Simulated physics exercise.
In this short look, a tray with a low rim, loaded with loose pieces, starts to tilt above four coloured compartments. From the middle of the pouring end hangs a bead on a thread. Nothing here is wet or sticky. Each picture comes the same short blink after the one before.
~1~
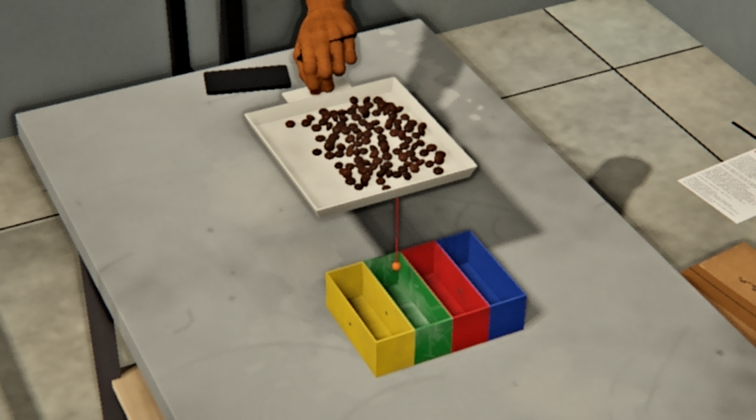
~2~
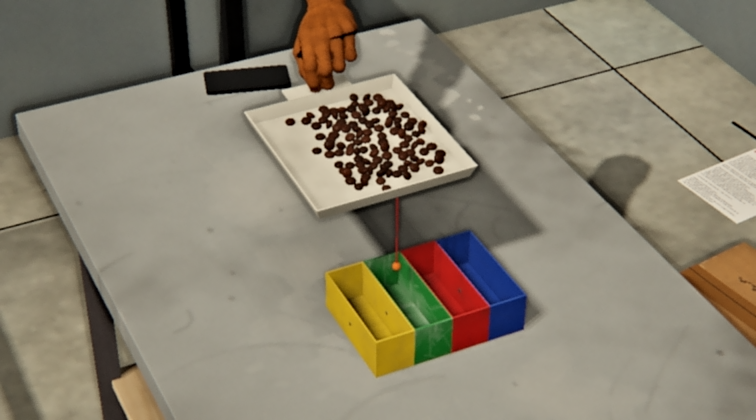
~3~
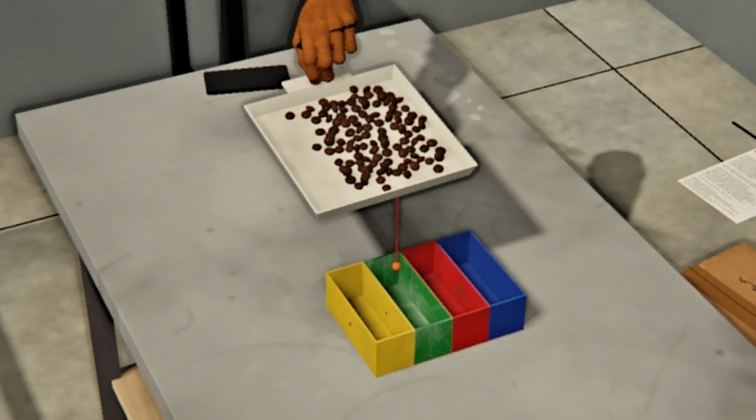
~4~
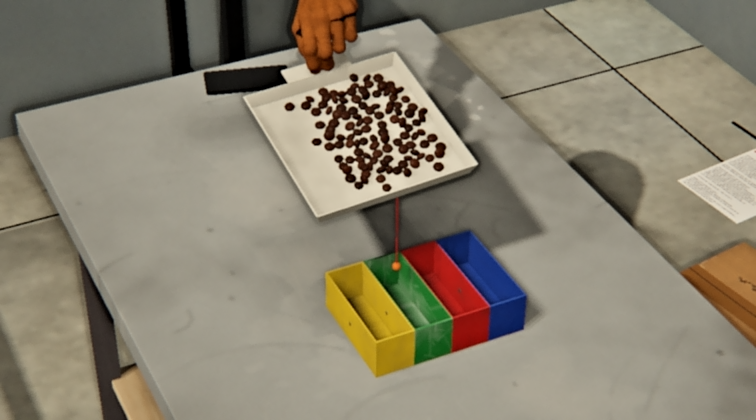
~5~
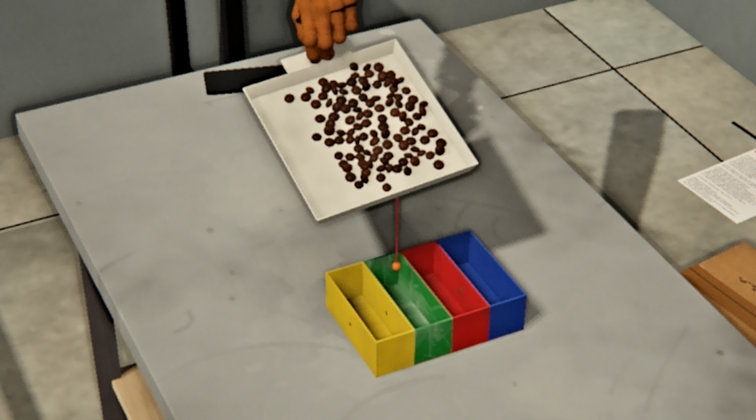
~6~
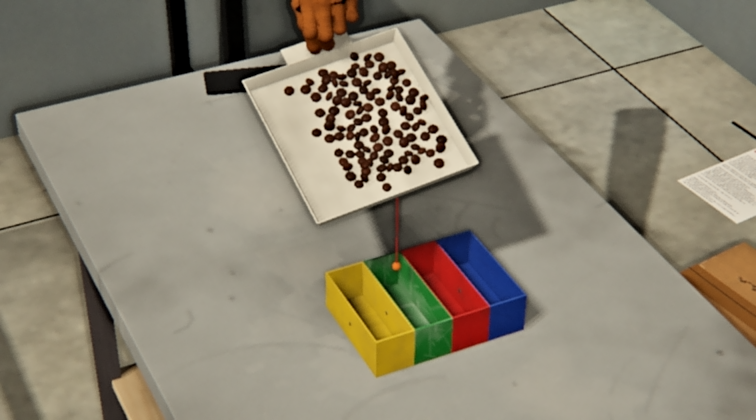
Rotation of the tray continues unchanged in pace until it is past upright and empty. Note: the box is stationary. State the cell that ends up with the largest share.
It is the yellow cell.
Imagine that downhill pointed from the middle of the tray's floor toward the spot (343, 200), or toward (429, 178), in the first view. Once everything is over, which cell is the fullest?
The first try: Yellow. The second: The blue cell.
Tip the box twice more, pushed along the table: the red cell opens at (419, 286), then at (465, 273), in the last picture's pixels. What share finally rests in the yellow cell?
First placement: Some 40 %; second placement: Some 20 %.
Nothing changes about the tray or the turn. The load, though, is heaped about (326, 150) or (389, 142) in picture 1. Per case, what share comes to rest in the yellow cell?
Around 40 then around 30 per cent.
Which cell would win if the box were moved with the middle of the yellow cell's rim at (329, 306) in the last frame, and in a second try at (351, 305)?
The cell in yellow; yellow.
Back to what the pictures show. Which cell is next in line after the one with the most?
It is the cell in green.
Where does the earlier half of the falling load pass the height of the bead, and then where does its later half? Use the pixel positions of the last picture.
Roughly (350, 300) first, then roughly (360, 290).
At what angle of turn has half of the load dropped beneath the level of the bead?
The angle is around 85°.
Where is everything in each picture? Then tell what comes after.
In the first picture, corners of the pouring end at (320, 206) and (470, 164), level; middle of the load at (366, 141), flat chocolate drops; bead on its thread at (397, 266); yellow cell at (395, 350); green cell at (433, 338); red cell at (470, 326); blue cell at (507, 314).
In the second picture, corners of the pouring end at (320, 206) and (470, 164), level; middle of the load at (366, 140).
In the third picture, corners of the pouring end at (320, 208) and (470, 163), tipped barely, lowest at the left corner; middle of the load at (366, 135).
In the fourth picture, corners of the pouring end at (320, 211) and (470, 162), tipped a little, lowest at the left corner; middle of the load at (366, 129).
In the fifth picture, corners of the pouring end at (320, 214) and (471, 161), tipped clearly, lowest at the left corner; middle of the load at (366, 123).
In the sixth picture, corners of the pouring end at (320, 217) and (471, 161), tipped clearly, lowest at the left corner; middle of the load at (367, 118); yellow cell at (395, 350); green cell at (433, 338); red cell at (470, 326); blue cell at (507, 314).
Soon, tray tipped steeply; most on the tray; a small part falling or outside the box.
A while on, tray tipped past a quarter turn; a stray few on the tray; about a third in the yellow cell; a small part in the green cell; a stray few in the red cell; about half falling or outside the box.
Towards the end, tray tipped past a quarter turn; about a third in the yellow cell; a small part in the green cell; a stray few in the red cell; about half falling or outside the box.
Finally, tray tipped past a quarter turn; about a third in the yellow cell; a small part in the green cell; a stray few in the red cell; none in the blue cell; about half outside the box.
